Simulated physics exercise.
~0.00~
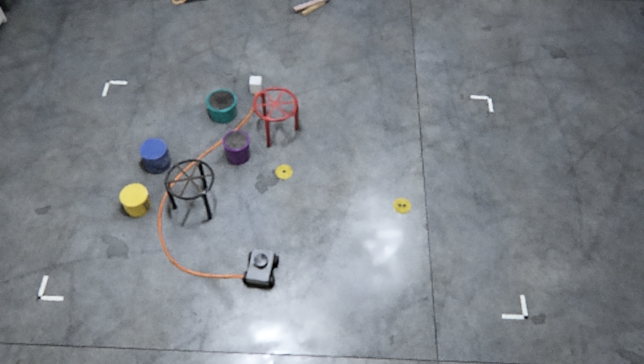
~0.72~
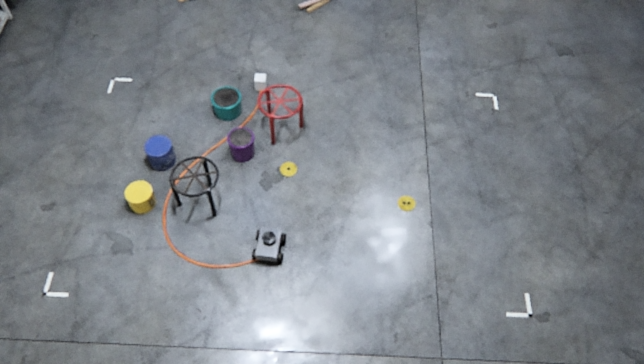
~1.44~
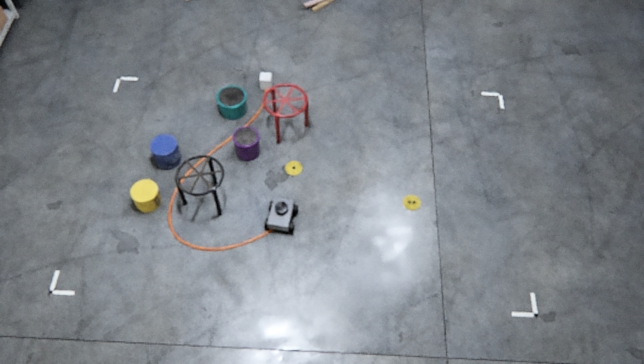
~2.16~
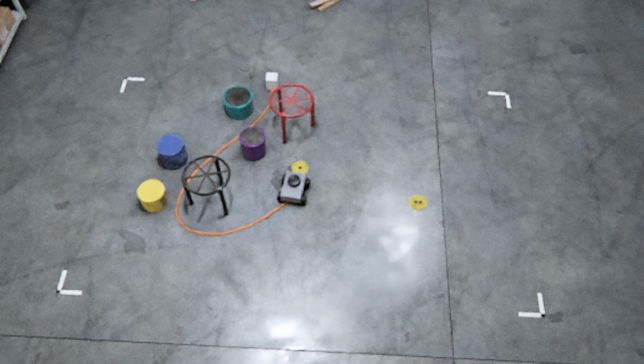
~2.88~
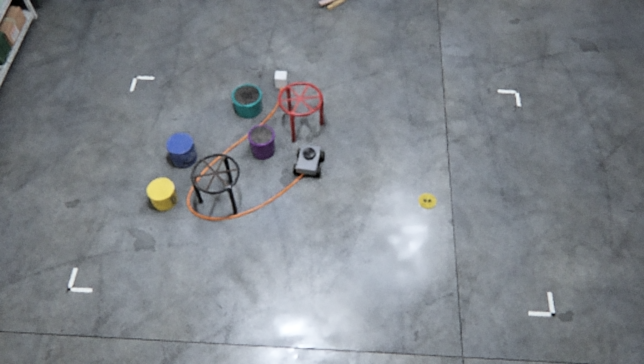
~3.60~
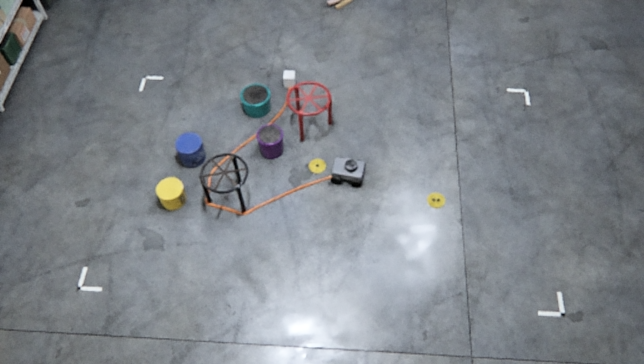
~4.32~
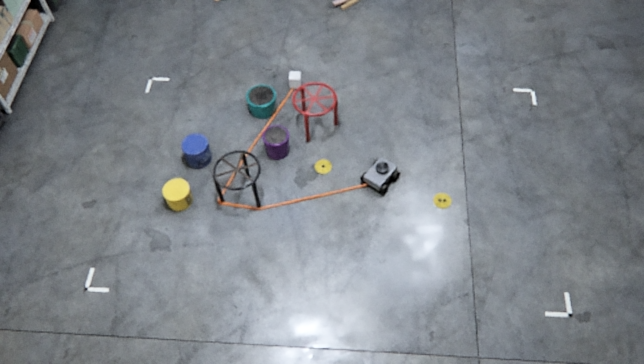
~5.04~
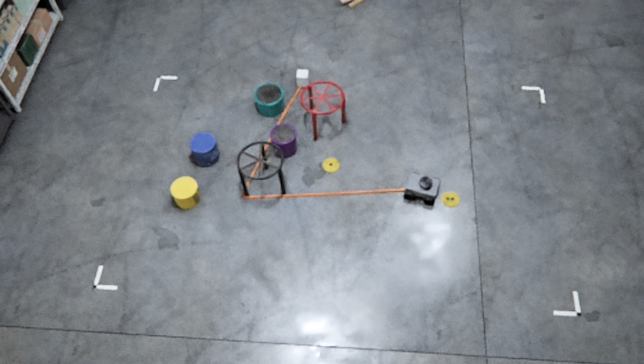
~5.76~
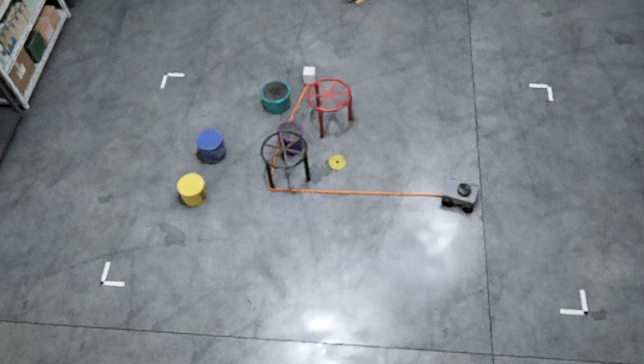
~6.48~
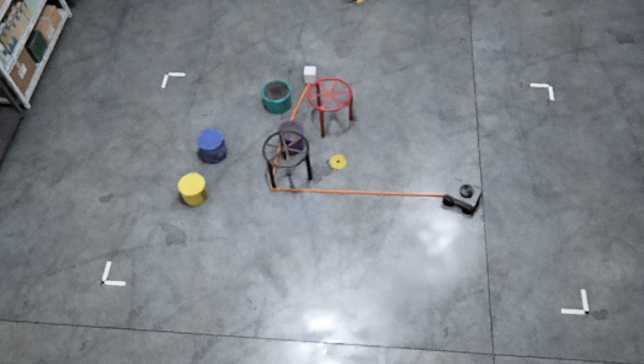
A small cart trailing an orange cord drove up to one yellow floor mark, then right to another, pulling the cord tight and dragging a black stool toward the purple pot, and it stopped there with the stool still upright and the cord taut.
